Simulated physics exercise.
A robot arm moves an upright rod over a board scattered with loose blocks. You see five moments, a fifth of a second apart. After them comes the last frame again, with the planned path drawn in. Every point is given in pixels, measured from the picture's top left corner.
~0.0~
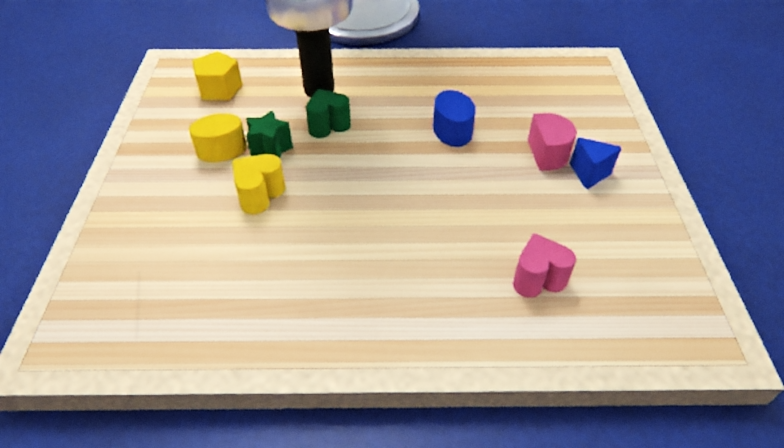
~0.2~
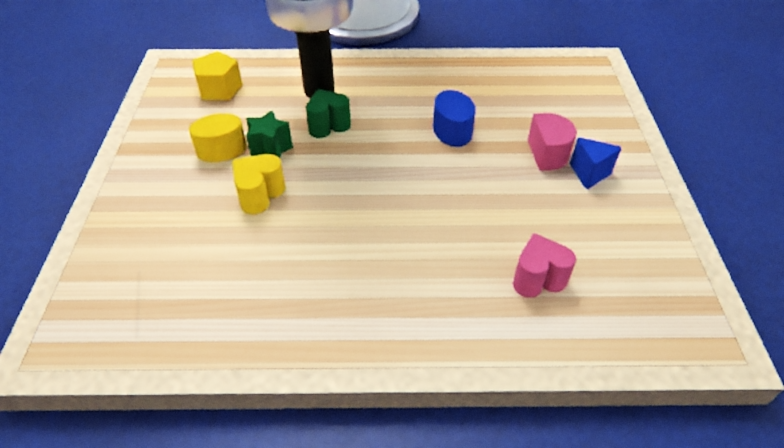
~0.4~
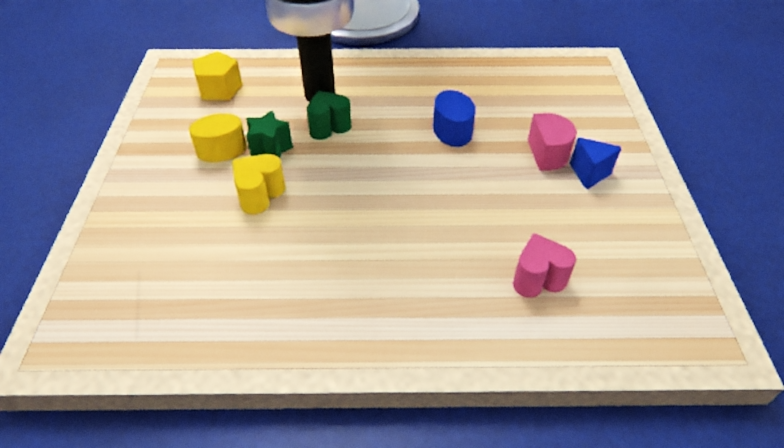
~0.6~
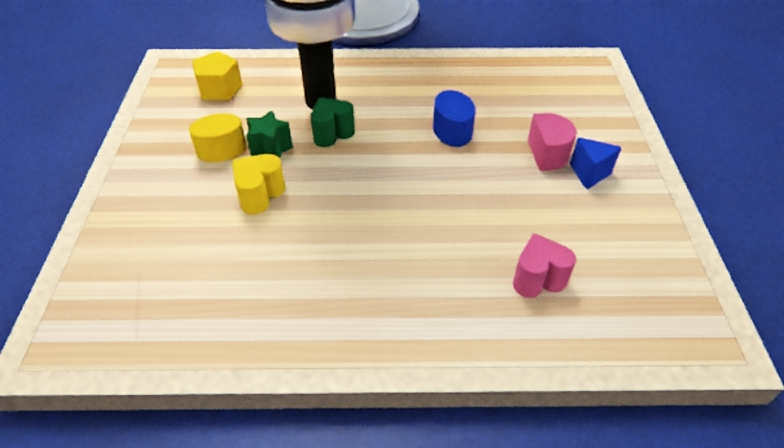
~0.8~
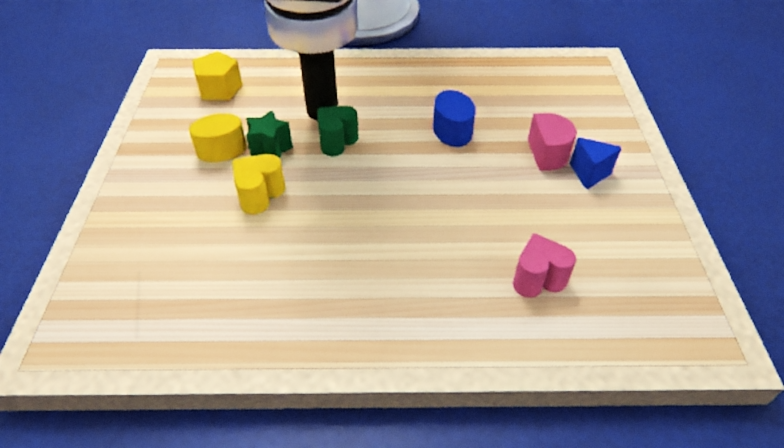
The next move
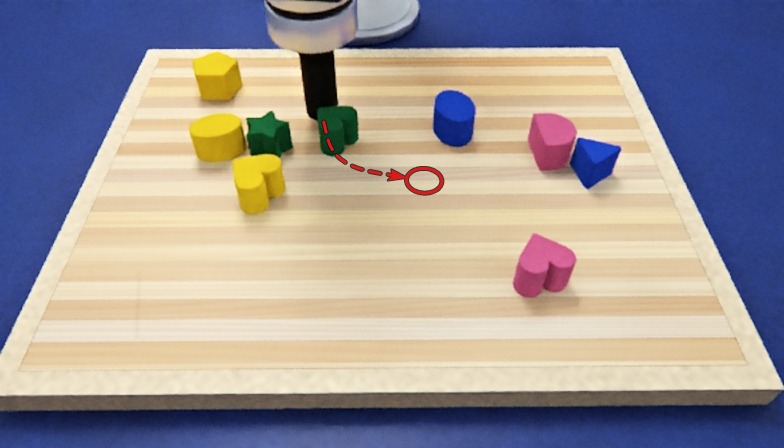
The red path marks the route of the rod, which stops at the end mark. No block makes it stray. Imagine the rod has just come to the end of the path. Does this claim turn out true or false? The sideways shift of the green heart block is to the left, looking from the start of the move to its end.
False.
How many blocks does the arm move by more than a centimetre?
My forecast: 1.
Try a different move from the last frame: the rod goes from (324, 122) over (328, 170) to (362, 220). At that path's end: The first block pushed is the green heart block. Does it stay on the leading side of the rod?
It slips away.
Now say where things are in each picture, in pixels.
In the first frame, lower end of the rod (319, 91), tops of blocks, green star-shaped block (265, 124), green heart block (326, 100).
In the second frame, rod (320, 92), blocks as before.
In the third frame, rod (320, 96), green heart block (327, 102).
In the fourth frame, rod (321, 103), green heart block (330, 108).
In the fifth frame, rod (323, 112), green star-shaped block (265, 124), green heart block (335, 116).
The drawn path runs from (324, 122) via (334, 152) and (373, 172), ending at (424, 180).
On the path given first. One third of the way, rod (333, 143); green heart block (358, 142), turned 50° anticlockwise.
Two thirds of the way, rod (373, 163); green heart block (395, 166), turned 25° anticlockwise.
At the end, rod (425, 171); green star-shaped block not moved; green heart block (419, 180), turned 15° clockwise.
